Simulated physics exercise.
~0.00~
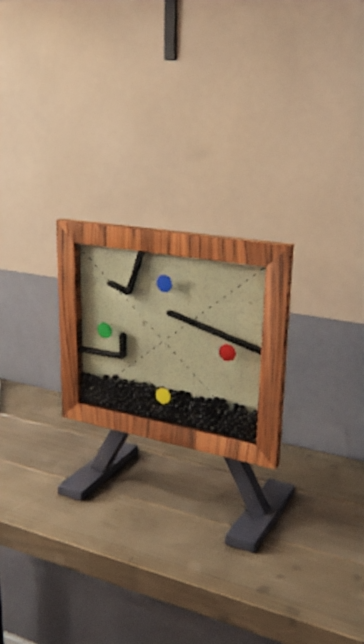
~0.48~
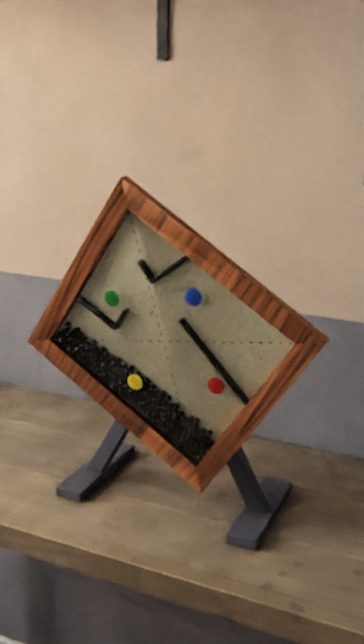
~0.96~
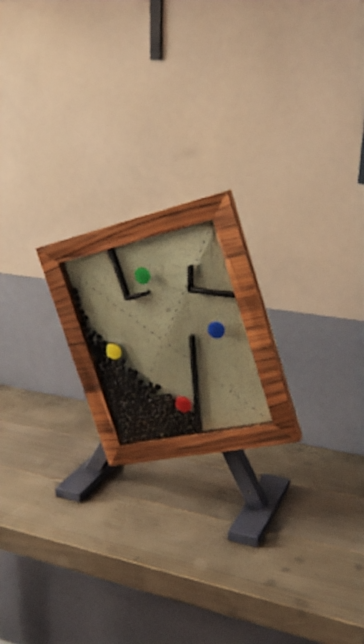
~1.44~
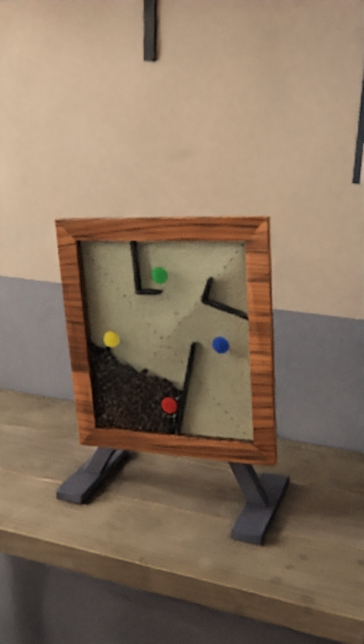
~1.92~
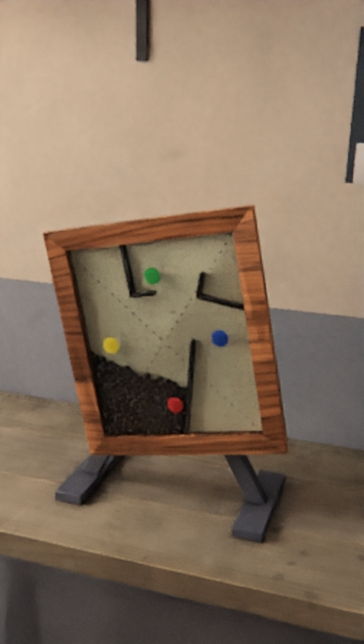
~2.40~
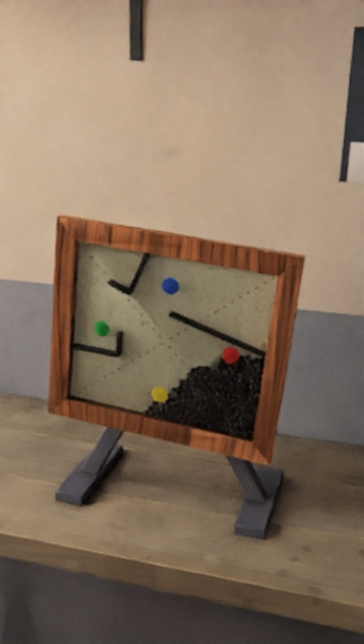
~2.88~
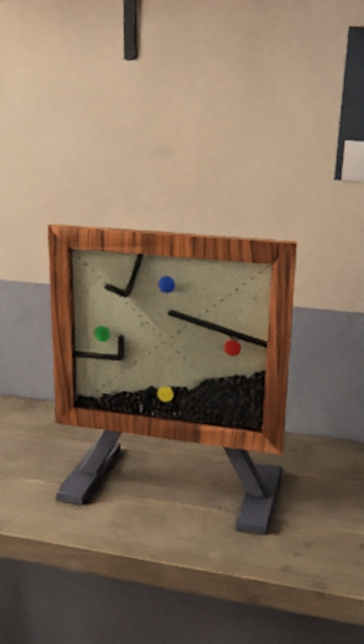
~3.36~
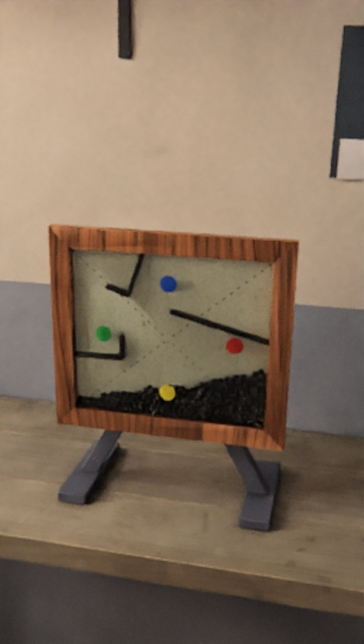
We see a wood-framed window box of small black beads on a stand, marked with four coloured dots, turn clockwise onto its side, the beads sliding into a heap, then swing back level, where they settle along the bottom, piled higher at the right.
